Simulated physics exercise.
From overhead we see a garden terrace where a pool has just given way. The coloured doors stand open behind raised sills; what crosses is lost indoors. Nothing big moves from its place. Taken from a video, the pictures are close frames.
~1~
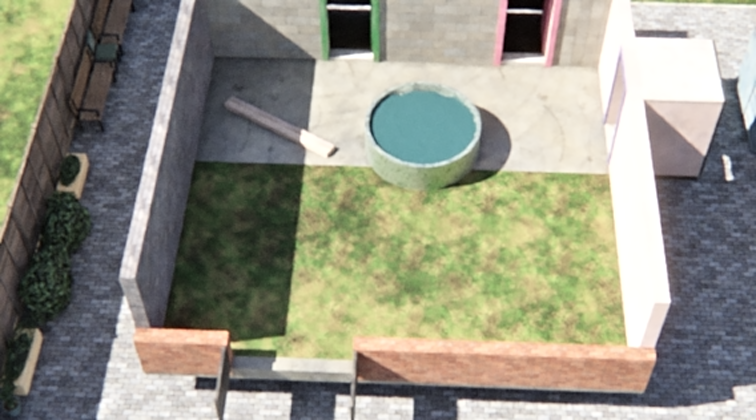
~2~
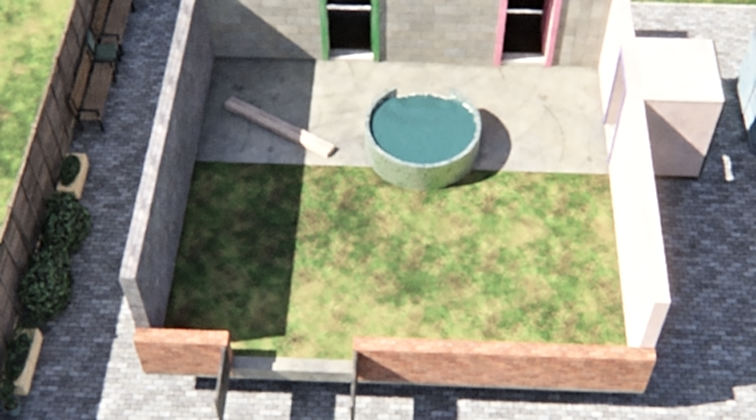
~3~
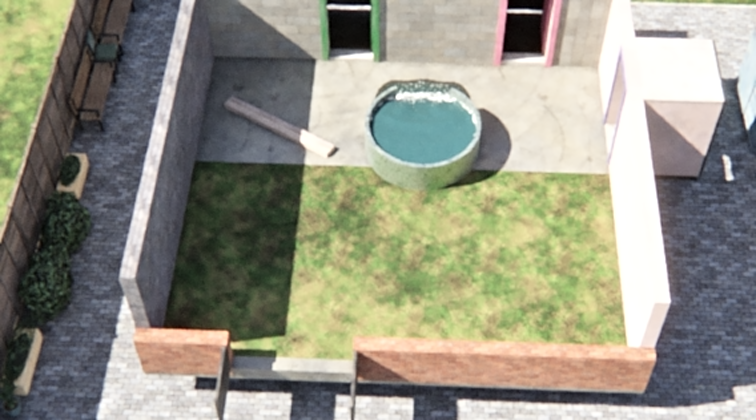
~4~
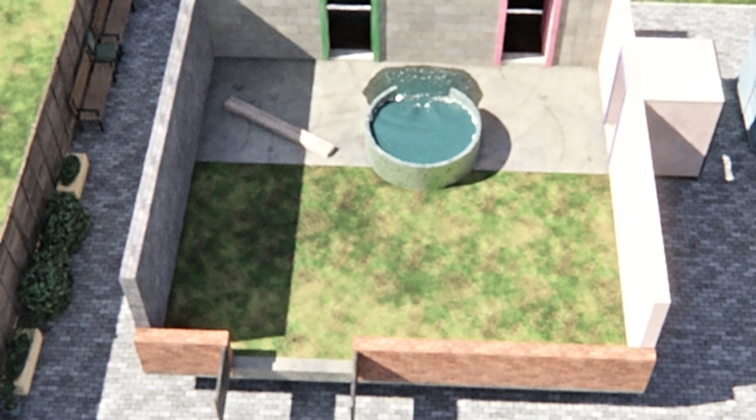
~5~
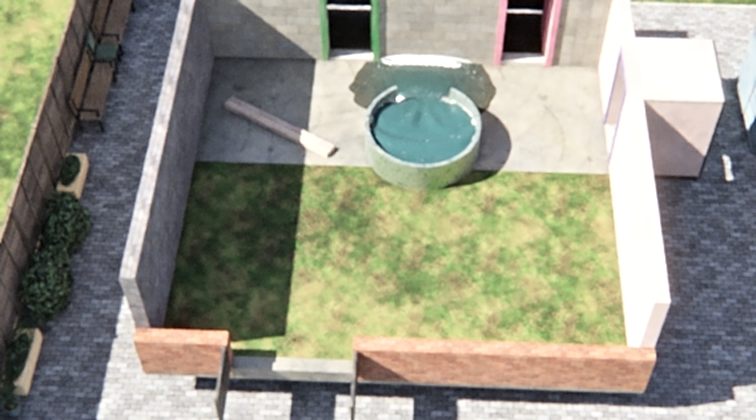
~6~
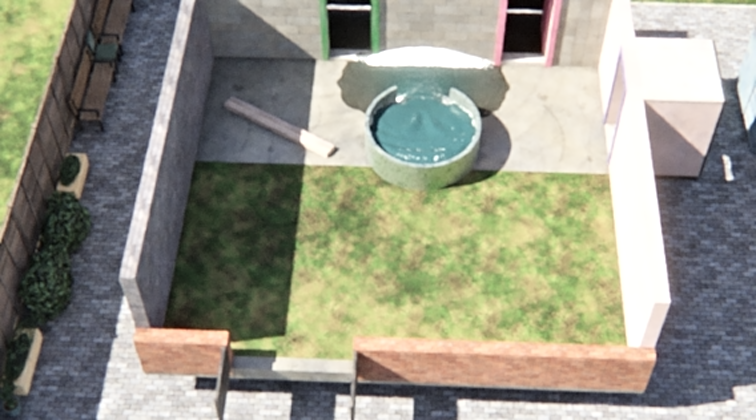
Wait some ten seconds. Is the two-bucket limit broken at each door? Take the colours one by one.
Green door: Limit broken, blue door: Limit broken, pink door: Limit kept.
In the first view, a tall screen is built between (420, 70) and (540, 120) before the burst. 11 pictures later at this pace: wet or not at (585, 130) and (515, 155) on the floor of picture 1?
Going in the order asked: Parched, inundated.
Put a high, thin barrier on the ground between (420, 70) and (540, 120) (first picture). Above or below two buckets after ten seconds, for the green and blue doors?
The green door exceeds the limit, the blue door remains under the limit.
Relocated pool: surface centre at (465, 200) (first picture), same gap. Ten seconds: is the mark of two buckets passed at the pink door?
Then - pink door runs past the limit.
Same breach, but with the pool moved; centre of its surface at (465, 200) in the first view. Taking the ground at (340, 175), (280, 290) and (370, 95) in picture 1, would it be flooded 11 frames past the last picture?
Spot by spot, in the order asked: Untouched, untouched, swamped.
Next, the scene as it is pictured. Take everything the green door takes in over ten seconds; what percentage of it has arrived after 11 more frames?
I'd put it at about 50 per cent.
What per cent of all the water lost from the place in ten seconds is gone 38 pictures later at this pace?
My reading is near 90 per cent.
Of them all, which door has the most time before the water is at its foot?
Answer is the blue door.
A moment on, water covers 10 % of the floor; the green door under two buckets in, the blue door not reached, the pink door wet at the sill, nothing in.
Next, water covers 20 % of the floor; the green door over two buckets in, the blue door not reached, the pink door wet at the sill, nothing in.
Then, water covers 30 % of the floor; the green door over two buckets in, the blue door under two buckets in, the pink door under two buckets in.
Later, water covers 50 % of the floor; the green door over two buckets in, the blue door over two buckets in, the pink door under two buckets in.
In the end, water covers 75 % of the floor; the green door over two buckets in, the blue door over two buckets in, the pink door under two buckets in.
